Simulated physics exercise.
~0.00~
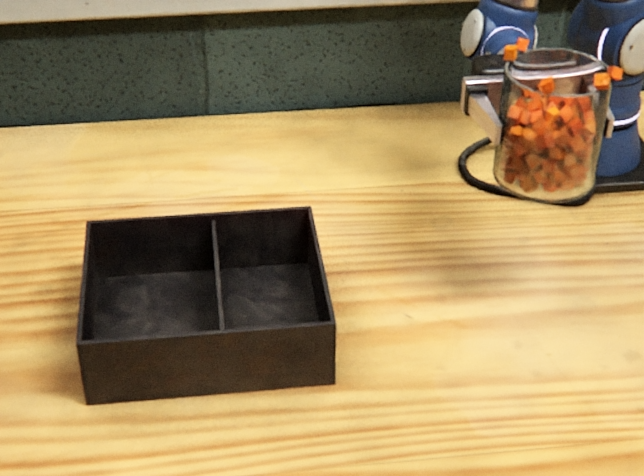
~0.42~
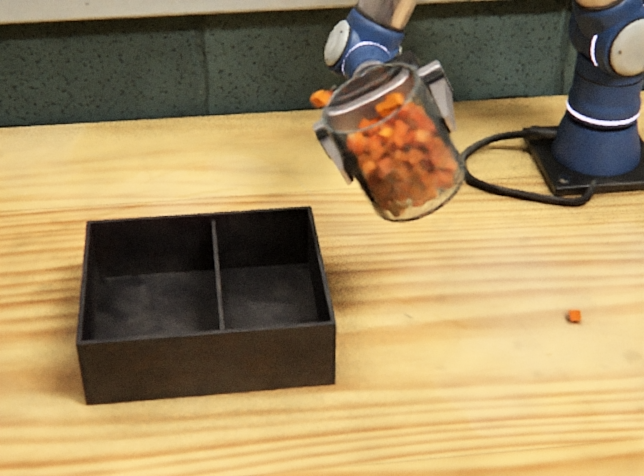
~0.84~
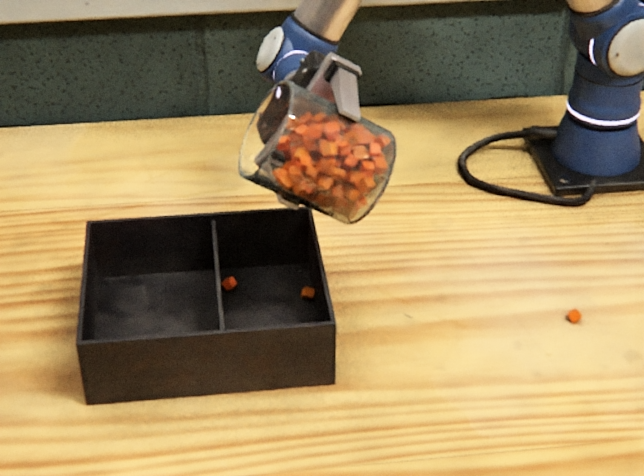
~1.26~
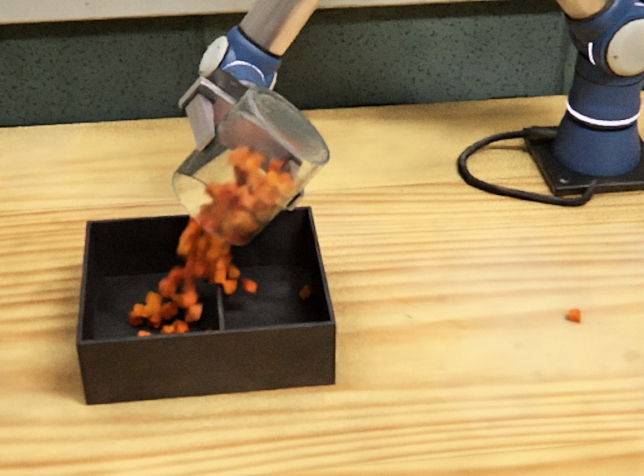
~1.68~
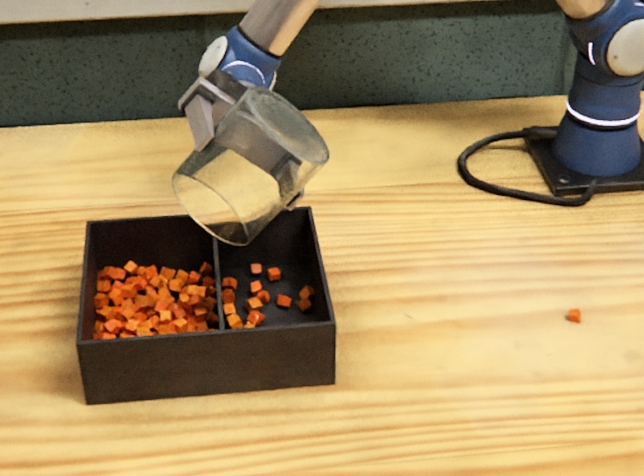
Robot arm carrying a clear beaker left and tipping orange vegetable dice into a divided black box, most landing in the left compartment.
